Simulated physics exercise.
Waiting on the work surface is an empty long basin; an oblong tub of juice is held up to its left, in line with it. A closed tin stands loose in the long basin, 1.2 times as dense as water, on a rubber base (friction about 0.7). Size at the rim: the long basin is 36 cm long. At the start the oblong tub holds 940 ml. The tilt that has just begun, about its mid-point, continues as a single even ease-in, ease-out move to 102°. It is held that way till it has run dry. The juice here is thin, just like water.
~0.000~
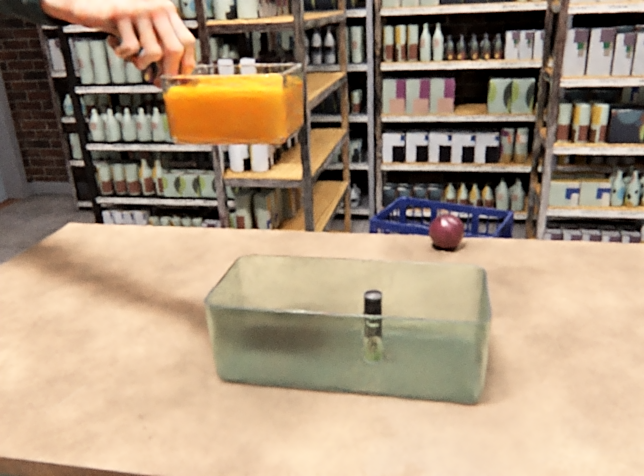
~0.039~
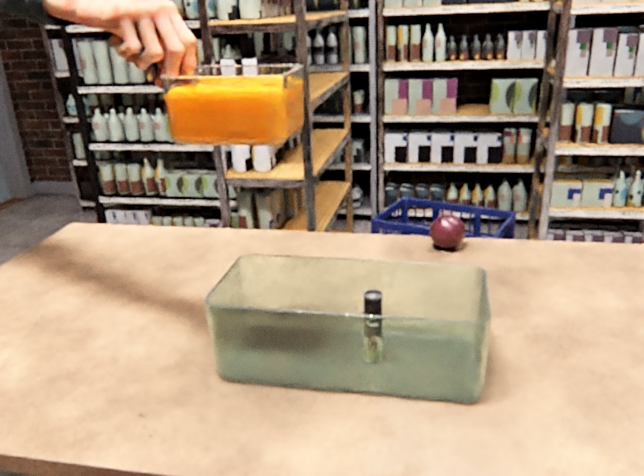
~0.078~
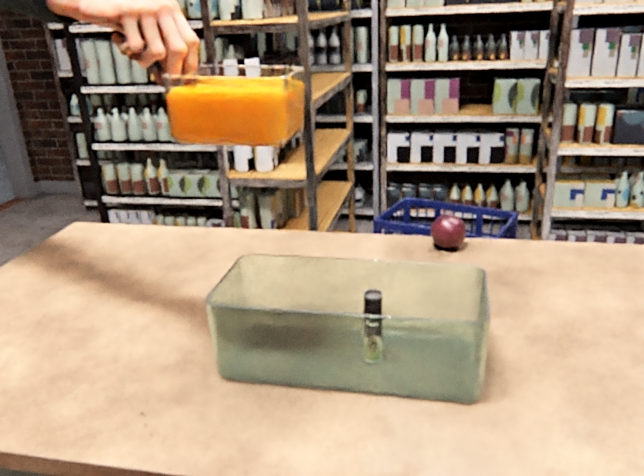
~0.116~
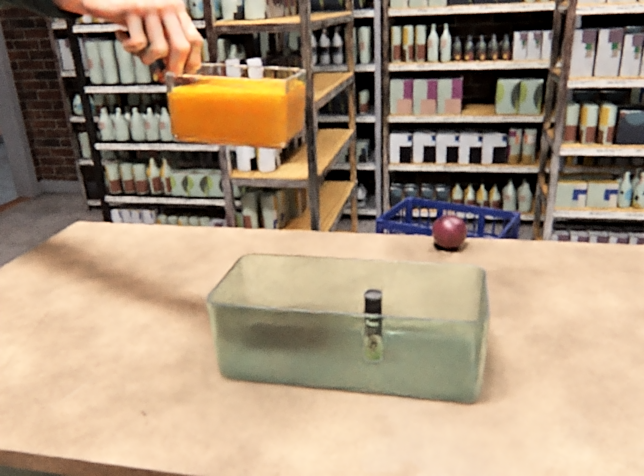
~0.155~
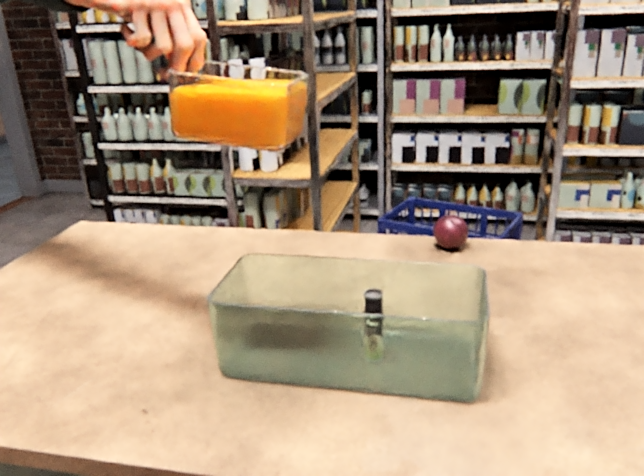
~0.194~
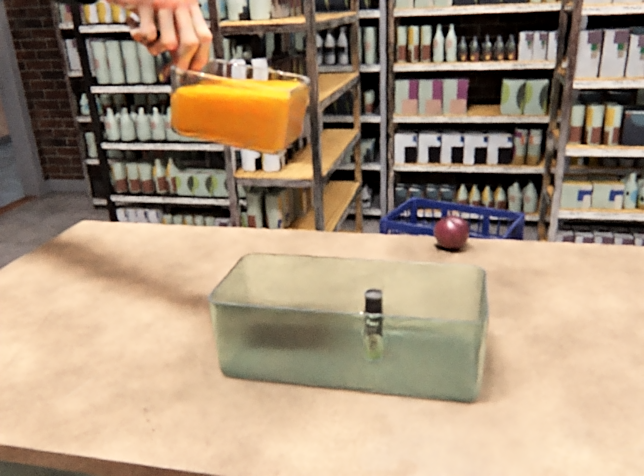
A hand held a clear tub of orange juice above the left side of a table and slowly tilted it slightly to the right, while a long greenish basin with a small dark-capped container inside stayed still.
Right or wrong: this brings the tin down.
Wrong, the tin stays up.
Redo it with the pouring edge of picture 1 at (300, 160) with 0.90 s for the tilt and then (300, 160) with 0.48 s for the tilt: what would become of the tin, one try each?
Trial 1 - tin tips; trial 2 - tin tips.
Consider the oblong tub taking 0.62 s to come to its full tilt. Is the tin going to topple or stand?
Then the tin tumbles.
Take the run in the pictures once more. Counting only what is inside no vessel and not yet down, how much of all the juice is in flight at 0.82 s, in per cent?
Roughly 18 %.
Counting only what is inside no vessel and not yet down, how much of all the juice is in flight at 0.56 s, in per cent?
About 44 per cent.
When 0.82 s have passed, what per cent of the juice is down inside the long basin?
Roughly 68 percent of it.
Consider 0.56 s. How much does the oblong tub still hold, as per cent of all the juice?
Still held: Roughly 52 % of the total.
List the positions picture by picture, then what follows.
In the first picture, it leans 0°; its right rim is at (293, 71); the juice meets the walls at (182, 85) and (293, 83); the long basin's rim runs from (222, 279) to (488, 293); the tin's top is at (373, 297).
In the second picture, it leans 0°; its right rim is at (293, 72); the juice meets the walls at (184, 85) and (293, 84).
In the third picture, it leans 2°; its right rim is at (295, 74); the juice meets the walls at (185, 85) and (294, 85).
In the fourth picture, it leans 4°; its right rim is at (296, 77); the juice meets the walls at (187, 85) and (296, 86).
In the fifth picture, it leans 7°; its right rim is at (298, 81); the juice meets the walls at (189, 85) and (298, 87).
In the sixth picture, it leans 11°; its right rim is at (300, 86); the juice meets the walls at (191, 85) and (300, 88).
After 0.56 s the tilt is 69° and 53 per cent is still to pour; the tin stands where it began.
After 0.82 s the tilt is 100° and 11 per cent is still to pour; the tin stands where it began.
After 1.10 s the tilt is 102° and 1 per cent is still to pour; the tin stands where it began.
After 1.40 s the tilt is 102° and 0 per cent is still to pour; the tin stands where it began.
In the end the tin stands where it began.
